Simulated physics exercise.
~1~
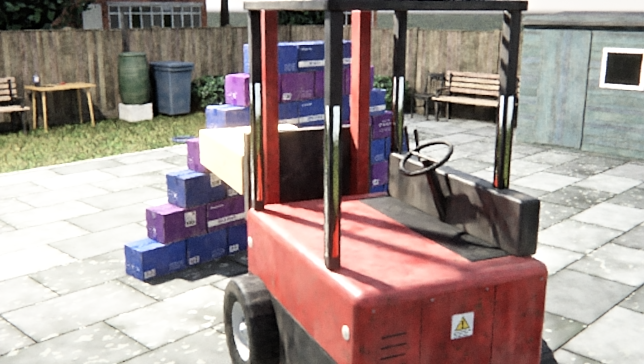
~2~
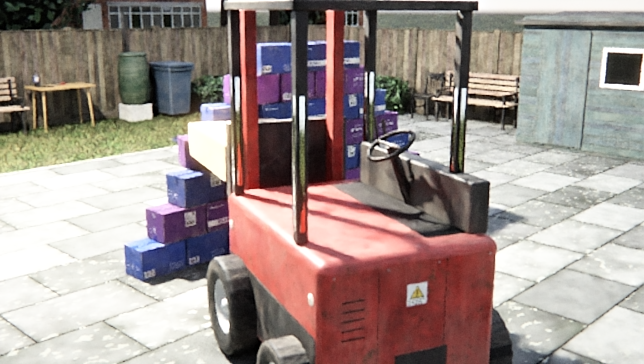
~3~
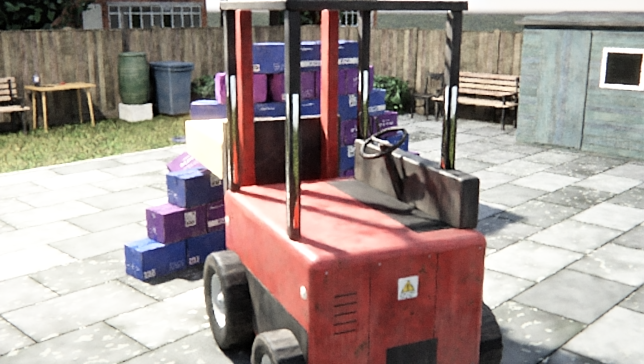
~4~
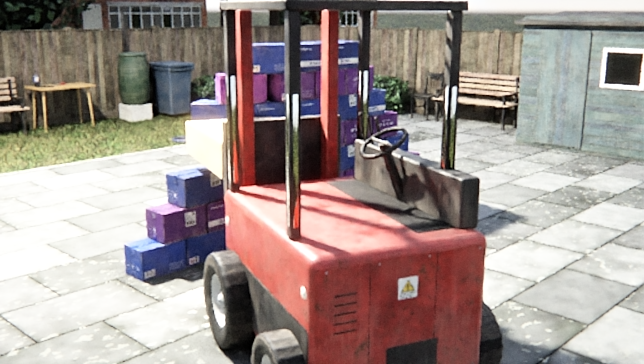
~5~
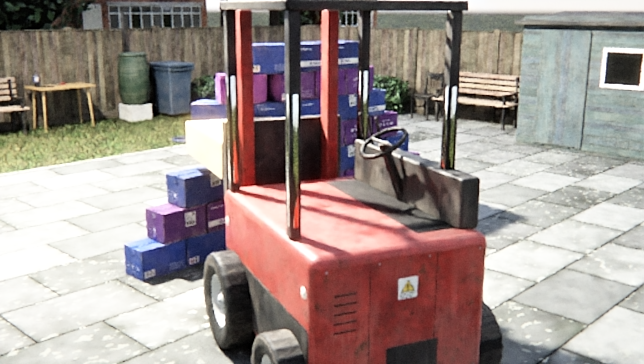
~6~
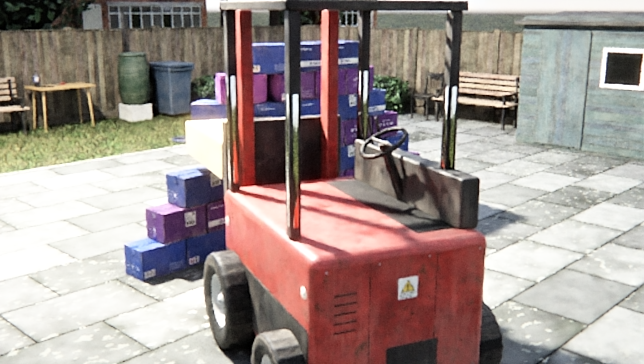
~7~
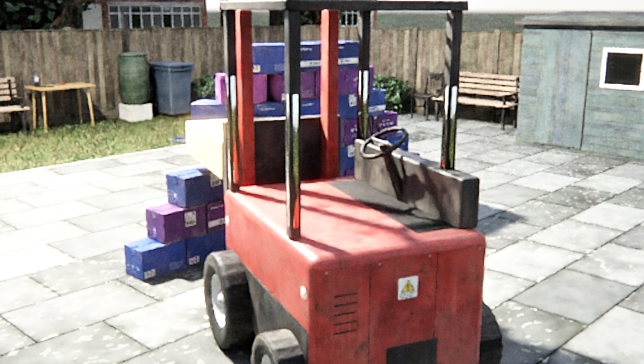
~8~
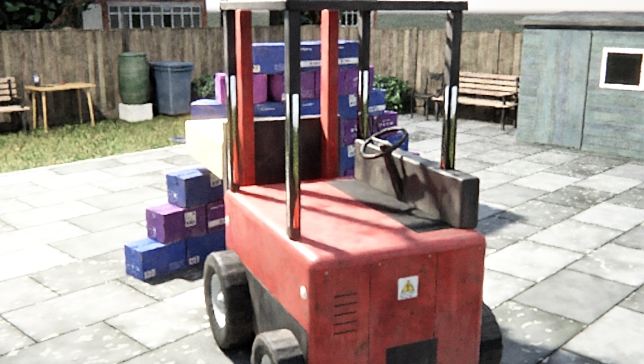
On a paved yard with a wooden fence behind, a red forklift carrying a pale case rolled left and away into a stepped wall of blue and purple boxes, then stopped, leaving the stack almost entirely standing behind it.
